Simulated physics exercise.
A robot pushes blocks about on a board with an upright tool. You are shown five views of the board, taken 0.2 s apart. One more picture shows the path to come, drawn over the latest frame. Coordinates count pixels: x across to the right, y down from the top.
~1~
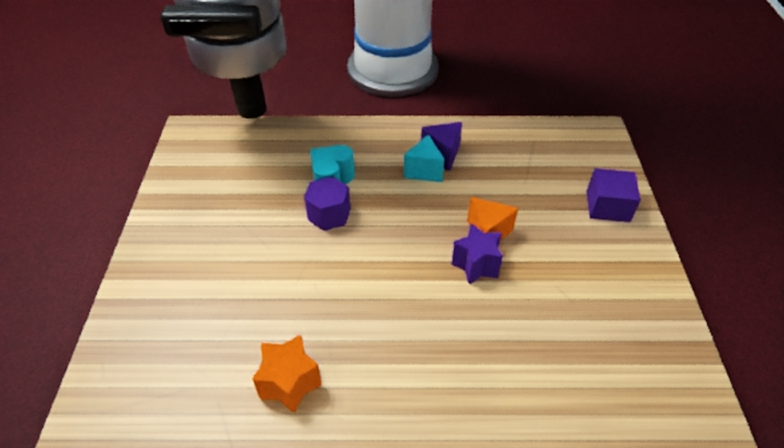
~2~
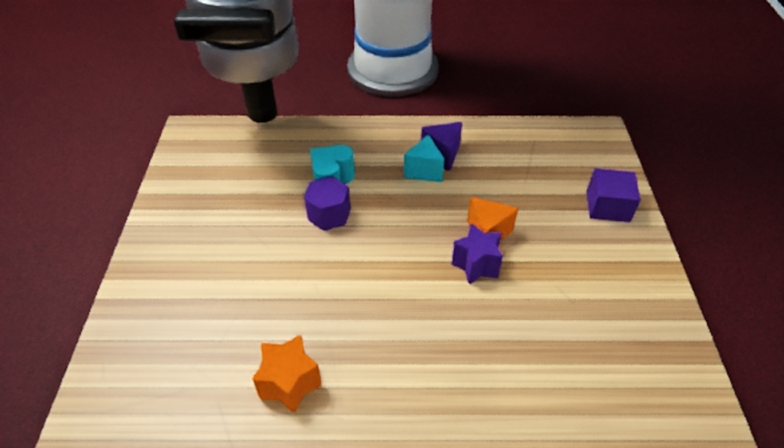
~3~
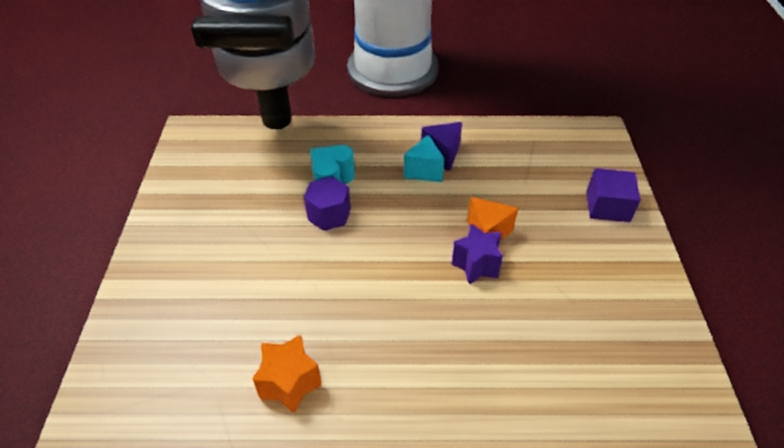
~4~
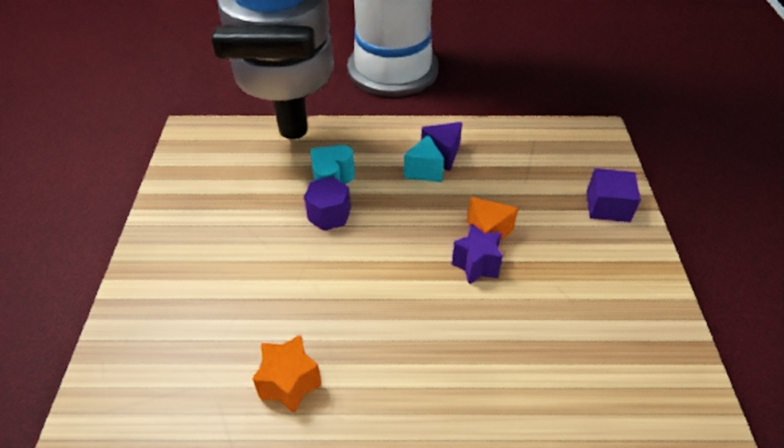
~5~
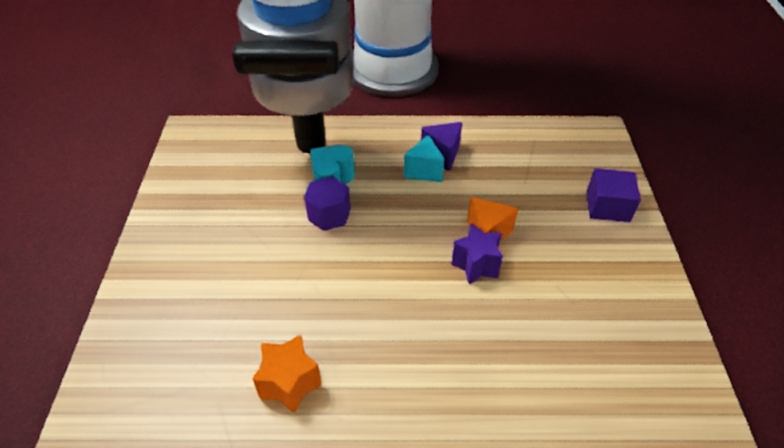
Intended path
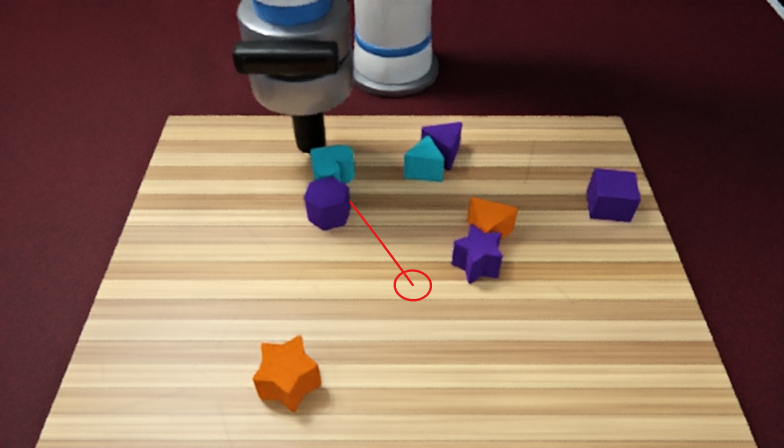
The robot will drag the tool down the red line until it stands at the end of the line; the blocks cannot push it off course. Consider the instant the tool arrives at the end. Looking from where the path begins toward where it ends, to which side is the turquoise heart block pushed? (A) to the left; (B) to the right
Letter A.
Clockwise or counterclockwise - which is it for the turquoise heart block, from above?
Looking from above, the answer is counterclockwise.
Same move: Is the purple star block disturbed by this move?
That block stays.
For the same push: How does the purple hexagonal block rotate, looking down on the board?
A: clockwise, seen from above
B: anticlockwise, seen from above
That would be A.
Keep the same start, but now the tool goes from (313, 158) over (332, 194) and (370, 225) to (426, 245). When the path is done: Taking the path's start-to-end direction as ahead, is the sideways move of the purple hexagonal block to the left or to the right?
Its shift is rightward.
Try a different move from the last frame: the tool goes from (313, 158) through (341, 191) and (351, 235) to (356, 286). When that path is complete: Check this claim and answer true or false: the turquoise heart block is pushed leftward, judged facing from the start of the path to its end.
The claim holds.
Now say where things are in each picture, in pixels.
The first frame shows lower end of the tool (252, 111), tops of blocks, purple hexagonal block (326, 192), turquoise heart block (330, 158), purple star block (480, 243).
The second frame shows tool (263, 115), blocks as before.
The third frame shows tool (277, 121), blocks as before.
The fourth frame shows tool (294, 131), blocks as before.
The fifth frame shows tool (312, 144), purple hexagonal block (326, 192), turquoise heart block (330, 158), purple star block (480, 243).
The drawn path runs from (313, 158) to (413, 285).
The first path, step by step. One third of the way, tool (343, 182); purple hexagonal block (333, 204), turned 50° clockwise; turquoise heart block (370, 187), turned 40° anticlockwise.
Two thirds of the way, tool (376, 224); purple hexagonal block (330, 214), turned 75° clockwise; turquoise heart block (414, 213), turned 85° anticlockwise.
At the end, tool (413, 273); purple hexagonal block (330, 214), turned 75° clockwise; turquoise heart block (423, 216), turned 105° anticlockwise; purple star block not moved.
